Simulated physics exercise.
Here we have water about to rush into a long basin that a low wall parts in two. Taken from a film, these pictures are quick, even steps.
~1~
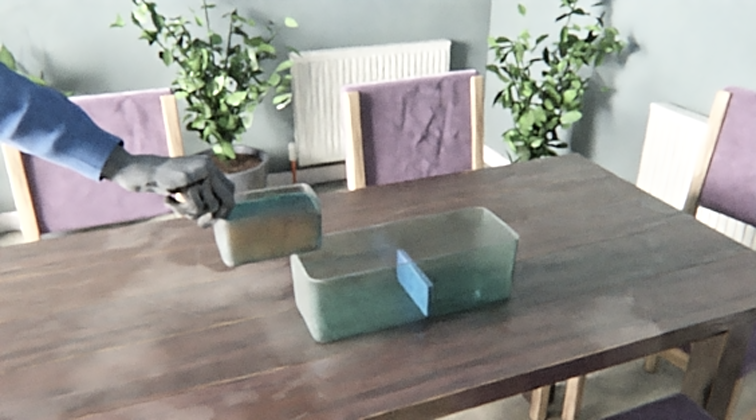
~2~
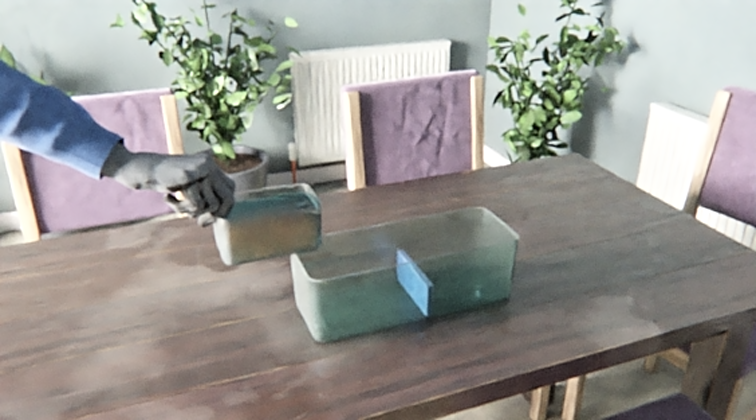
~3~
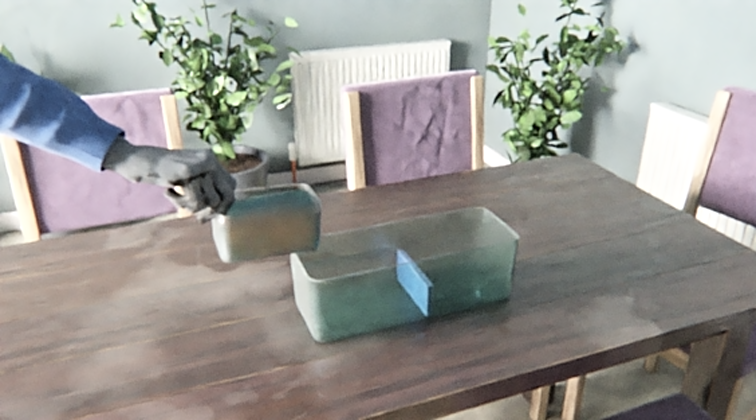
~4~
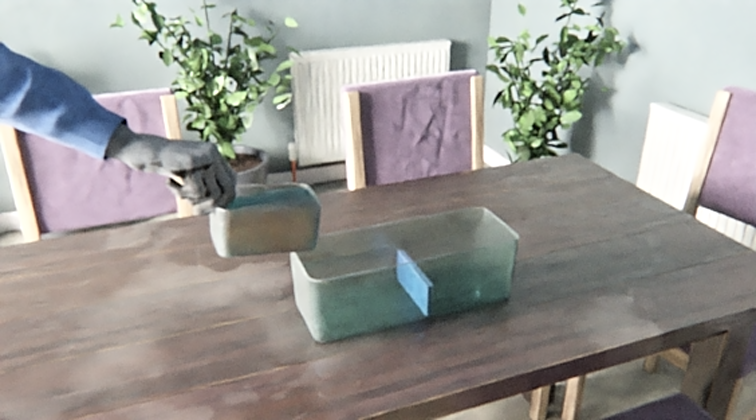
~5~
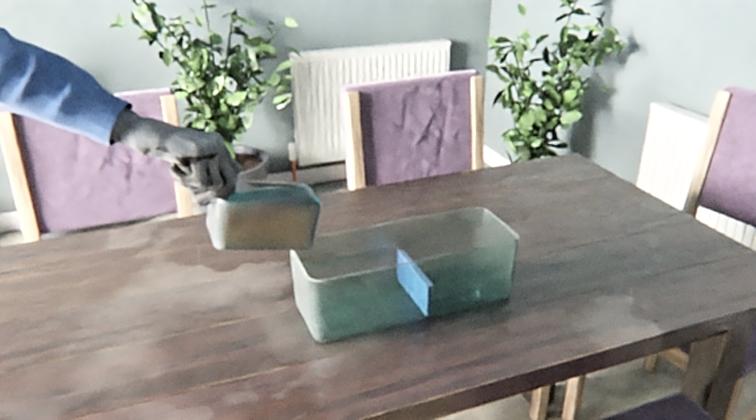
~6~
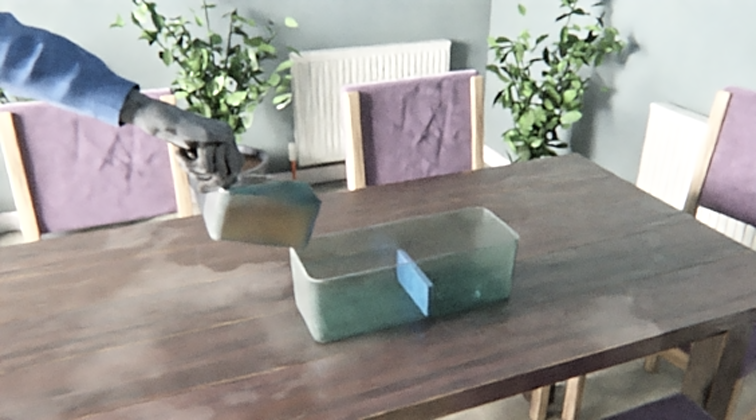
A gray hand in a blue sleeve holds a small clear container of liquid above a wooden table, at first nearly level. The hand lifts and turns, gradually tilting the container down toward the right, while the long glass basin with a blue divider beside it stays still.
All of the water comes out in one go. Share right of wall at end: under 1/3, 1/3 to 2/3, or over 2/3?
Low range.
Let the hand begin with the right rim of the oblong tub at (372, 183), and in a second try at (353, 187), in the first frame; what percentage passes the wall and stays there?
In order: Close to 80 and 60 percent.
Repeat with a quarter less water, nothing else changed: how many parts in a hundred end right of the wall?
About 5 parts in a hundred, give or take.
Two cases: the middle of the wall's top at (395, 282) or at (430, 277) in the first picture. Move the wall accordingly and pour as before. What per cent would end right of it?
Around 45 per cent for the first, around 20 per cent for the second.
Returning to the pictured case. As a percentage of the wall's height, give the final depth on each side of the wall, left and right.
Left side: Approx. 50 %; right side: Approx. 0 %.
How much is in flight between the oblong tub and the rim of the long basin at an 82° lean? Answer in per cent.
It's close to 45 %.
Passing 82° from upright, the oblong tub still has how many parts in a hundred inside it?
Roughly 35 percent.
A moment on, the oblong tub is tipped on its side and 34 per cent is still to pour, 20 is left of the wall and 0 right of it.
Next, the oblong tub is tipped right over and 2 per cent is still to pour, 86 is left of the wall and 2 right of it.
Then the oblong tub is tipped right over and 0 per cent is still to pour, 90 is left of the wall and 3 right of it.
Later the oblong tub is tipped right over and 0 per cent is still to pour, 90 is left of the wall and 3 right of it.
At rest 90 per cent lies left of the wall, 3 right of it and 7 outside.
